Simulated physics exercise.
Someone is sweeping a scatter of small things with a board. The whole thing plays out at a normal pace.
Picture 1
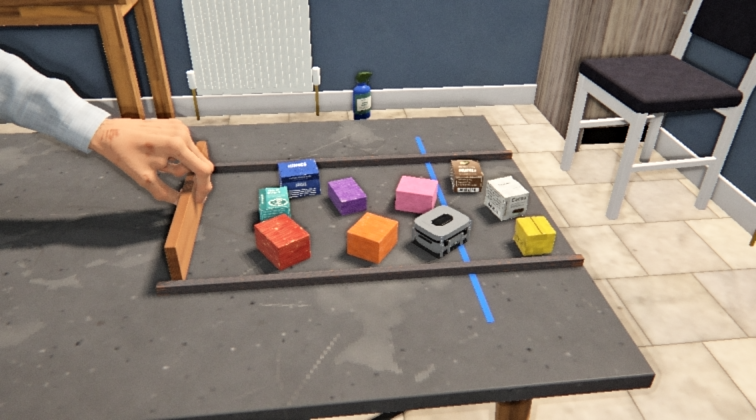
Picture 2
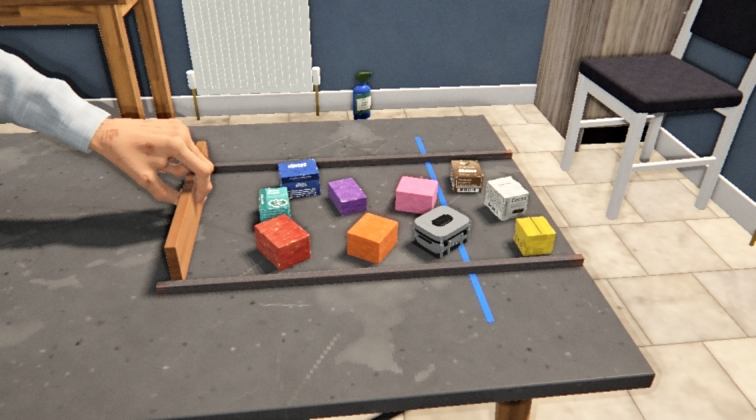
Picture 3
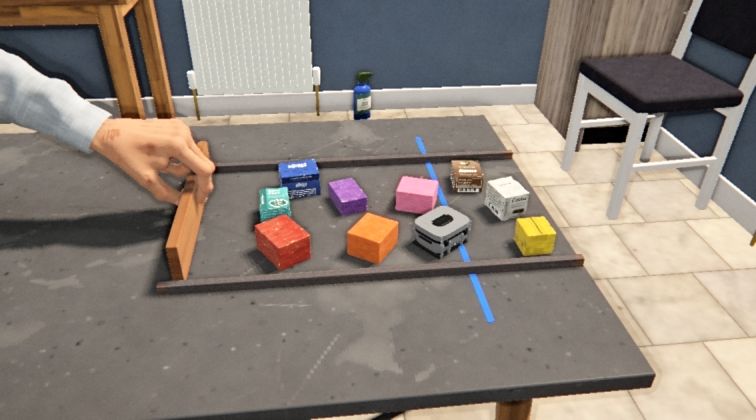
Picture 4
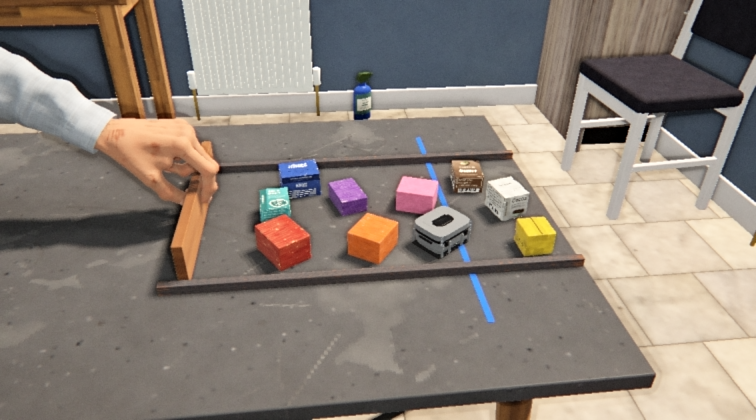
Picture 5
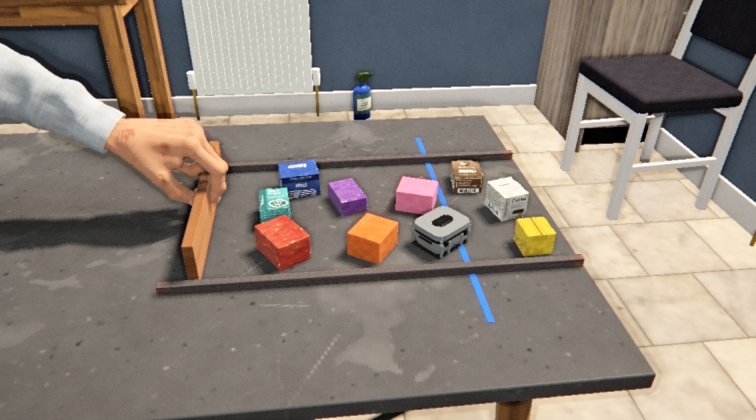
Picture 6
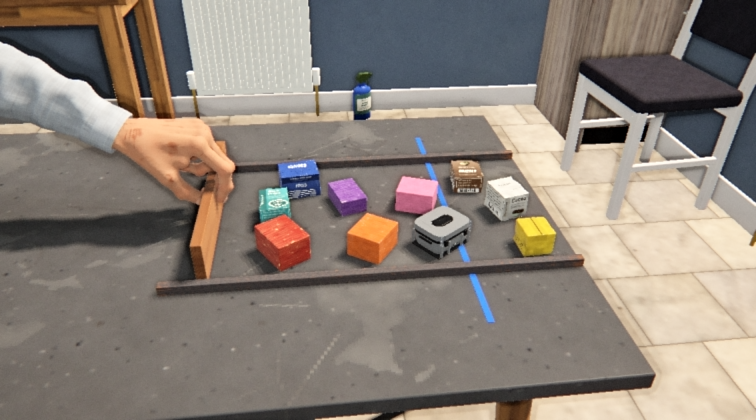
At the start, a hand holds a wooden board upright at the left end of two dark rails on a table, with small colourful boxes scattered between them and blue tape crossing on the right. The board stays nearly still, then slides slightly right towards the boxes, which do not move.
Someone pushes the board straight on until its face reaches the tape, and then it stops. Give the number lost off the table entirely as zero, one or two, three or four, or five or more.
The push will send just one or two off the table.
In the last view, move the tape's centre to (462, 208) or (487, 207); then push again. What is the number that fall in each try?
First try 2, second try 5.
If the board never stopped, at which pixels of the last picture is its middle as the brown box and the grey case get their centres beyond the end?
The middle is at (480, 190) when it's the brown box, and at (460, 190) when it's the grey case.
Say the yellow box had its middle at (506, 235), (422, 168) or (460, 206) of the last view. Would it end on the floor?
Try one it goes off the edge; try two it is not knocked off; try three it is not knocked off.
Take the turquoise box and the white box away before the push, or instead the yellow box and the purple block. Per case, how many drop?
In order, the numbers are 1 and 0.
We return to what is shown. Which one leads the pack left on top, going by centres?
Result: White box.
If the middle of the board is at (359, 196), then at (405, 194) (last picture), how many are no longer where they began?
At the first place 7, at the second 10.
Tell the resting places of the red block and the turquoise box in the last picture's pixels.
Going in order: First (479, 236), then (460, 199).
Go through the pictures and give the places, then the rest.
In the first frame, yellow box (534, 236); white box (506, 198); brown box (466, 176); board (191, 205); tape (446, 209).
In the second frame, white box (506, 199); red block (282, 242).
In the third frame, brown box (466, 176); board (192, 205).
In the fourth frame, yellow box (534, 236); purple block (347, 196).
In the fifth frame, white box (506, 199); turquoise box (275, 208).
In the sixth frame, yellow box (534, 236); white box (506, 199); brown box (466, 176); board (212, 204); tape (446, 209).
Soon after, none off yet; yellow box at rest near (534, 236); white box at rest near (506, 199); brown box at rest near (466, 176).
After that, none off yet; yellow box displaced about its own width near (561, 239); white box displaced a little near (524, 202); brown box displaced a little near (477, 174).
In the end, the number that fall off is one or two; gone, yellow box.
